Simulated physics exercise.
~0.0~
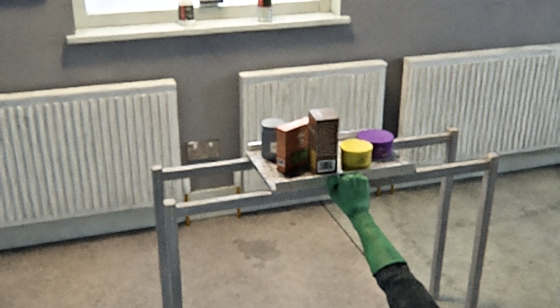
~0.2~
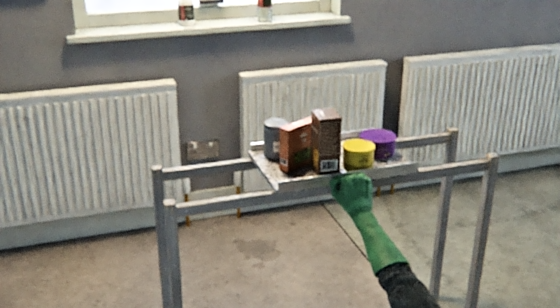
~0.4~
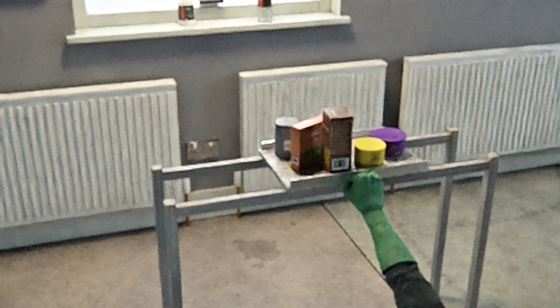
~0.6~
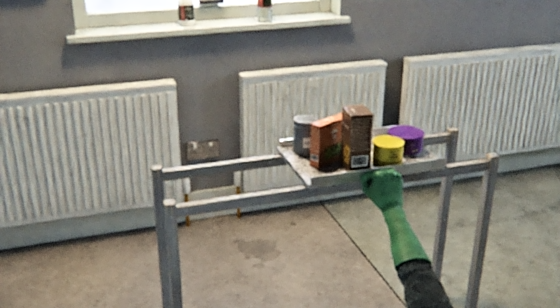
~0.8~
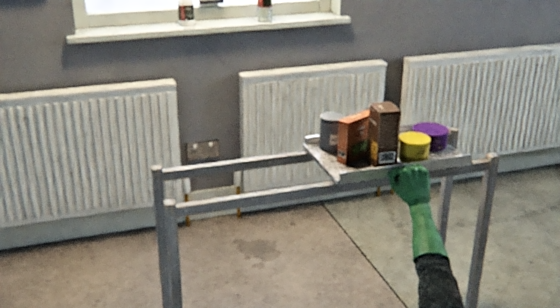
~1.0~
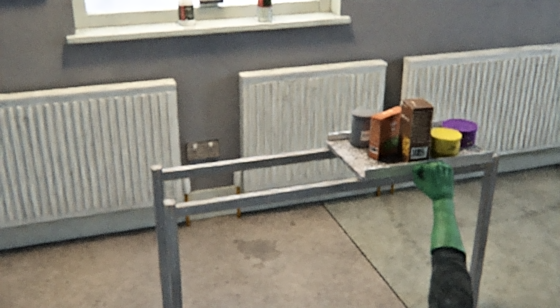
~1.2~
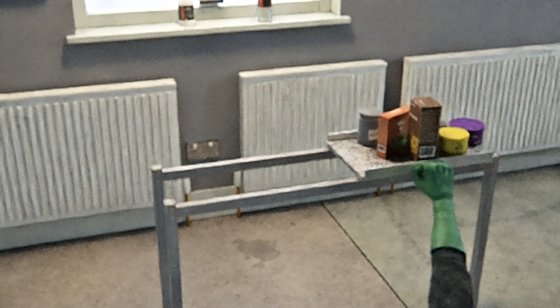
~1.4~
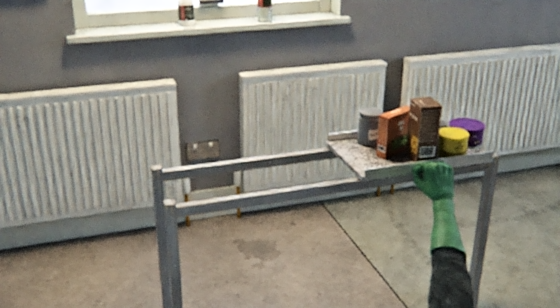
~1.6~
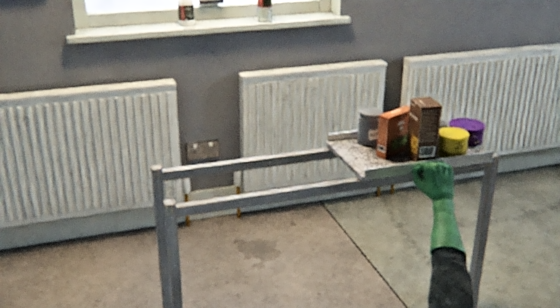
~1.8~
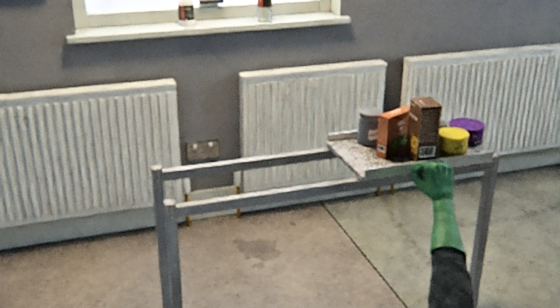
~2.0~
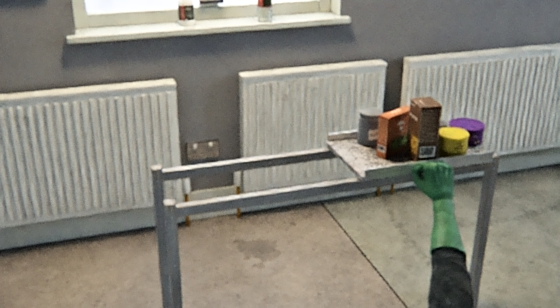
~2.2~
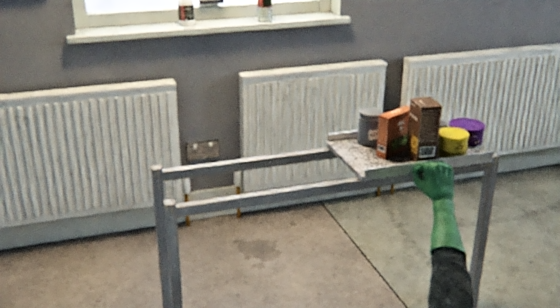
A green-gloved hand slid a tray holding two boxes, a grey jar, and yellow and purple tubs to the right along a metal frame, until it stopped at the far end, with everything still standing and the hand still on it.
